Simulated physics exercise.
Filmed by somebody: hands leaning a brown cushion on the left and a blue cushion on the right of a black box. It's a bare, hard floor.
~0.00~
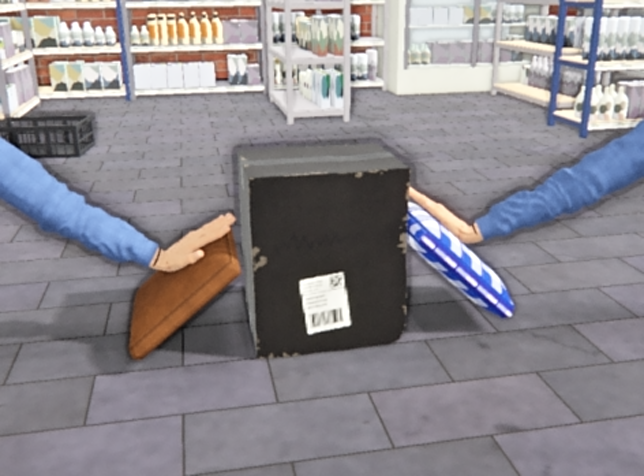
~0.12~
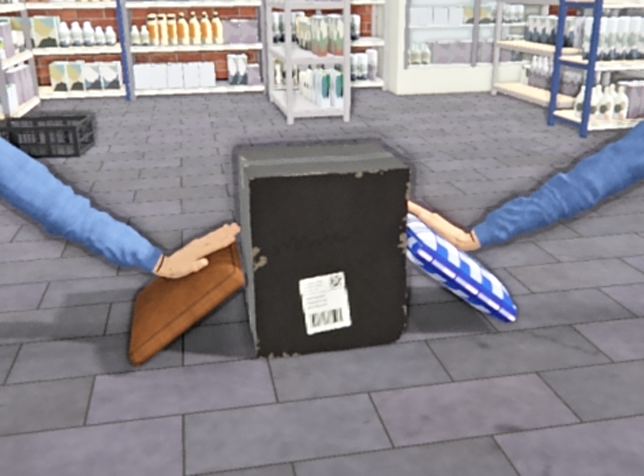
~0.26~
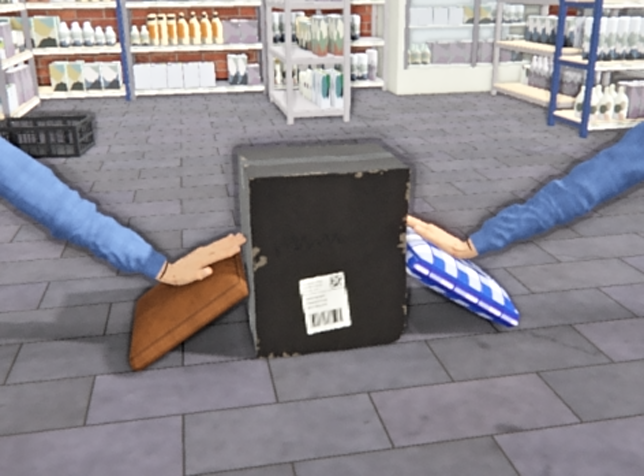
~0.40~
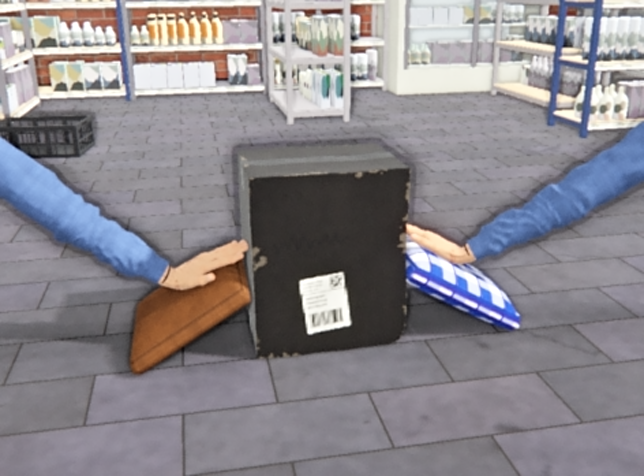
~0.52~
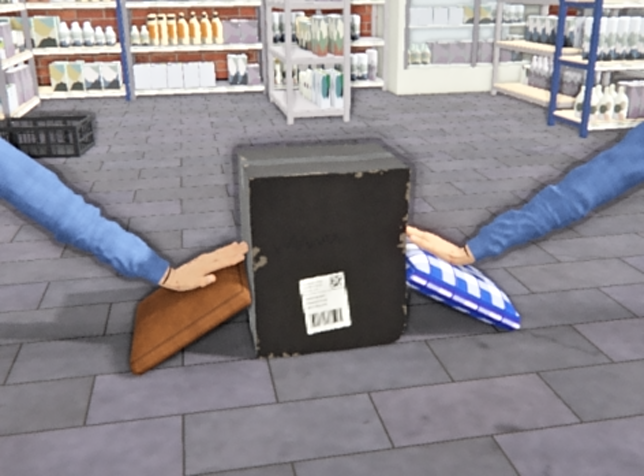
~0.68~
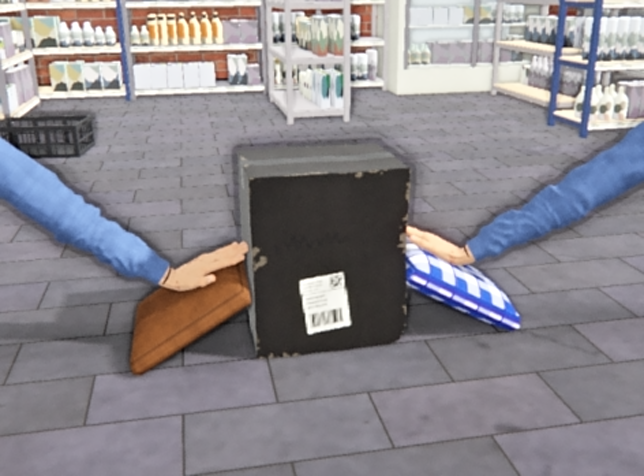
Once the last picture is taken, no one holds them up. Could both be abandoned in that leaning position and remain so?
The brown cushion ends up lying down; the blue cushion ends up lying down.
By 0.96 s, brown cushion slipping down near (185, 318); blue cushion flat on the floor near (450, 299).
By 1.16 s, brown cushion flat on the floor near (184, 326); blue cushion flat on the floor near (450, 299).
When it is over, brown cushion flat on the floor near (184, 326); blue cushion flat on the floor near (450, 299). The brown cushion slumps to the floor and the blue cushion slides down flat.
